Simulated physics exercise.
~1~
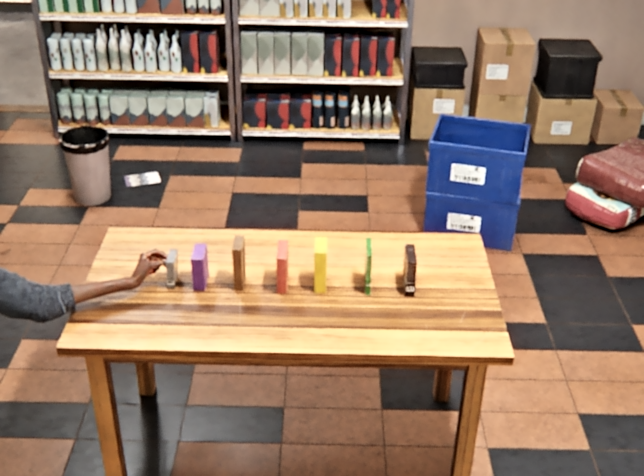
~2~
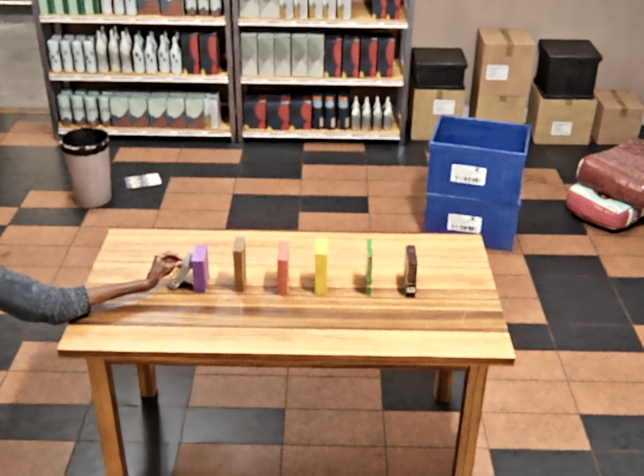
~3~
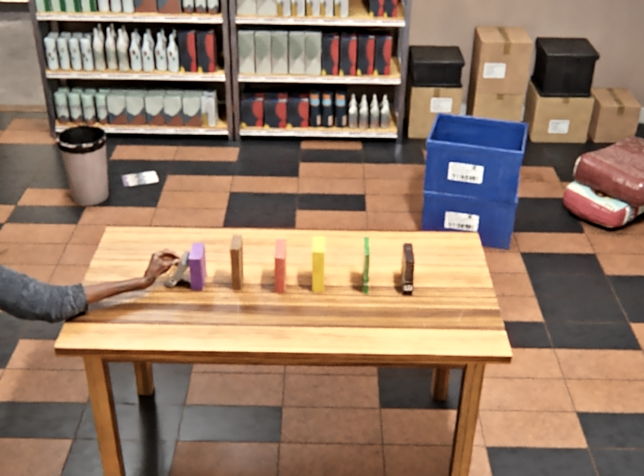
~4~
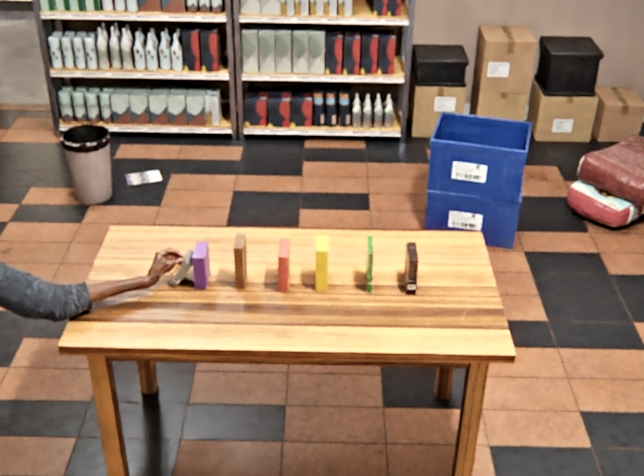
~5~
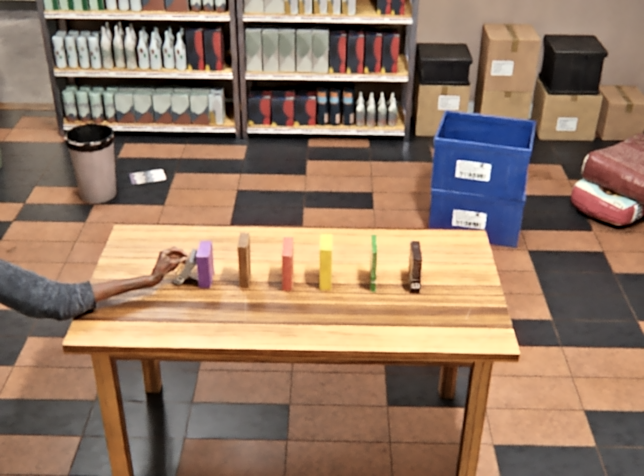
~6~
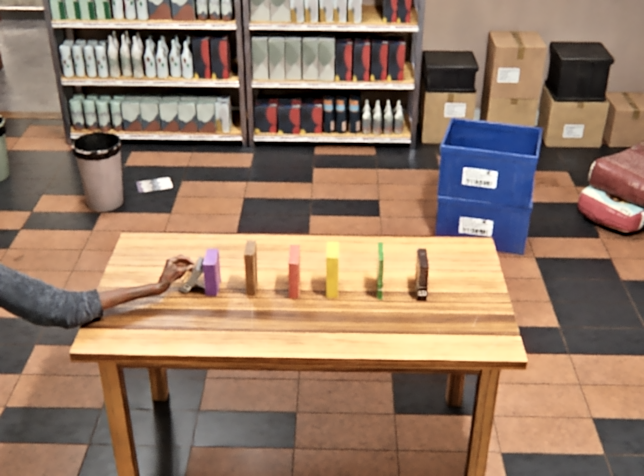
A hand on the left tipped a small grey packet to the right at the end of a row of upright pieces on a wooden table, and it came to lean by the purple one, while the purple, brown, red, yellow and green pieces stayed standing.
